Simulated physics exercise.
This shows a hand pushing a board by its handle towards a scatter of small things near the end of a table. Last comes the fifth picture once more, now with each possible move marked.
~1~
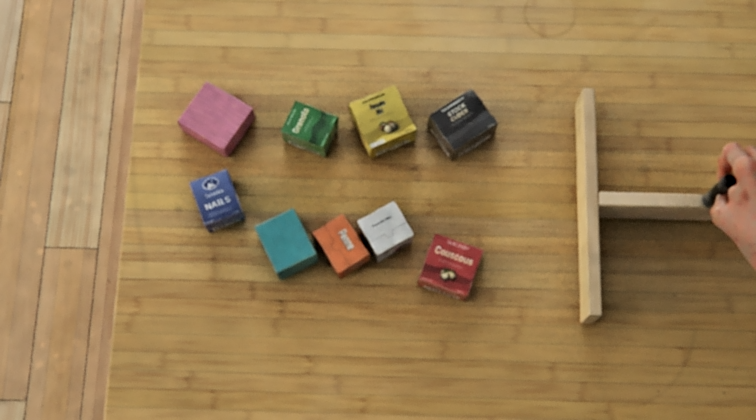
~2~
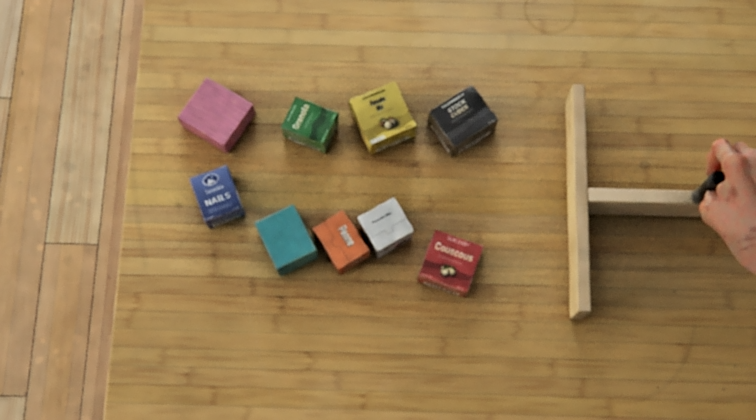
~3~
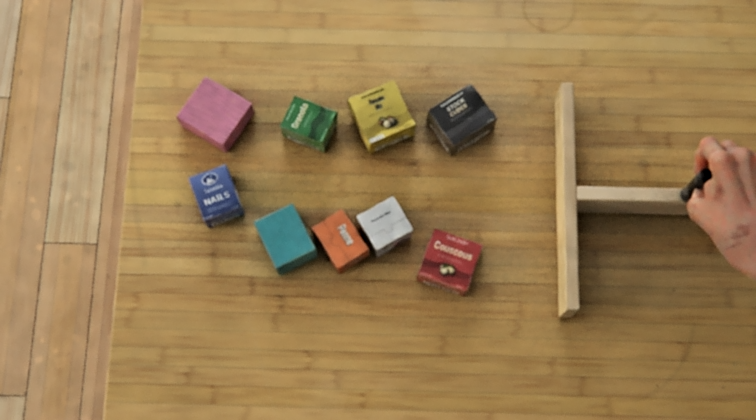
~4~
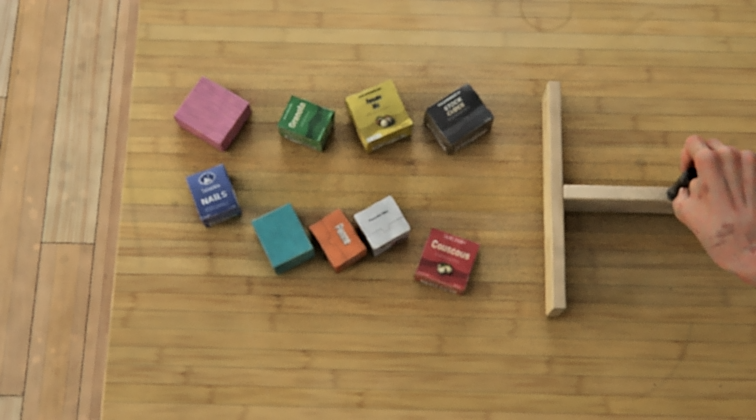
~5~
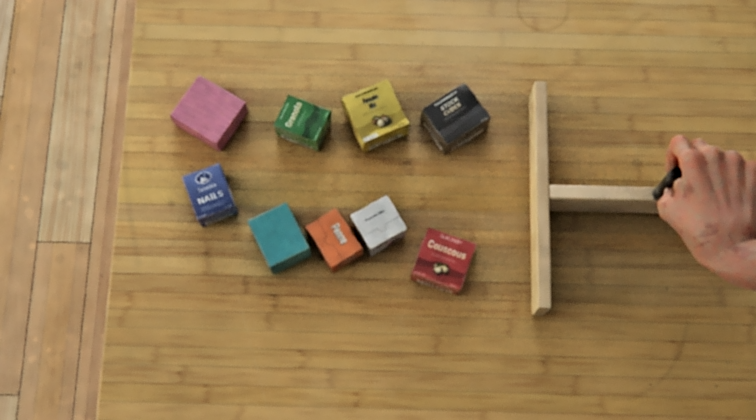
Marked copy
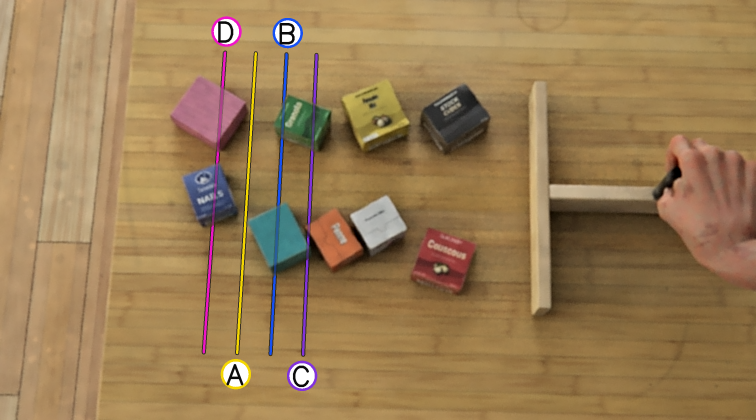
A hand slid a T-shaped wooden board a short way left across a table towards nine small, colourful boxes, which stayed in their scattered arrangement with a gap still between them and the board.
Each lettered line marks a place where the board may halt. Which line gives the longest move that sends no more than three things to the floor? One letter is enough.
No farther than D.
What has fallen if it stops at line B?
The pink block goes over.
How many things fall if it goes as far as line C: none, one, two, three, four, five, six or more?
In all, none.
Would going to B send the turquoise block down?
By then, no.
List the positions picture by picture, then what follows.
Orange packet (342, 246); pink block (217, 119); red packet (450, 268), in the first frame.
Board (582, 194); yellow packet (383, 118), in the second frame.
Board (571, 193); green packet (310, 125), in the third frame.
Board (557, 192); turquoise block (283, 239), in the fourth frame.
Board (543, 191); orange packet (335, 240); pink block (210, 113); red packet (443, 262), in the fifth frame.
On the marked copy, A at (247, 197); B at (279, 198); C at (310, 199); D at (215, 196).
With D. Early on, board (424, 188); black packet (387, 104); yellow packet (335, 109).
Further on, board (305, 185); pink block (125, 102); green packet (177, 101).
At the end, board (214, 183); green packet over the edge; pink block over the edge; three fallen.
As for the rest, A is within the limit but short; B is within the limit but short; C is within the limit but short.
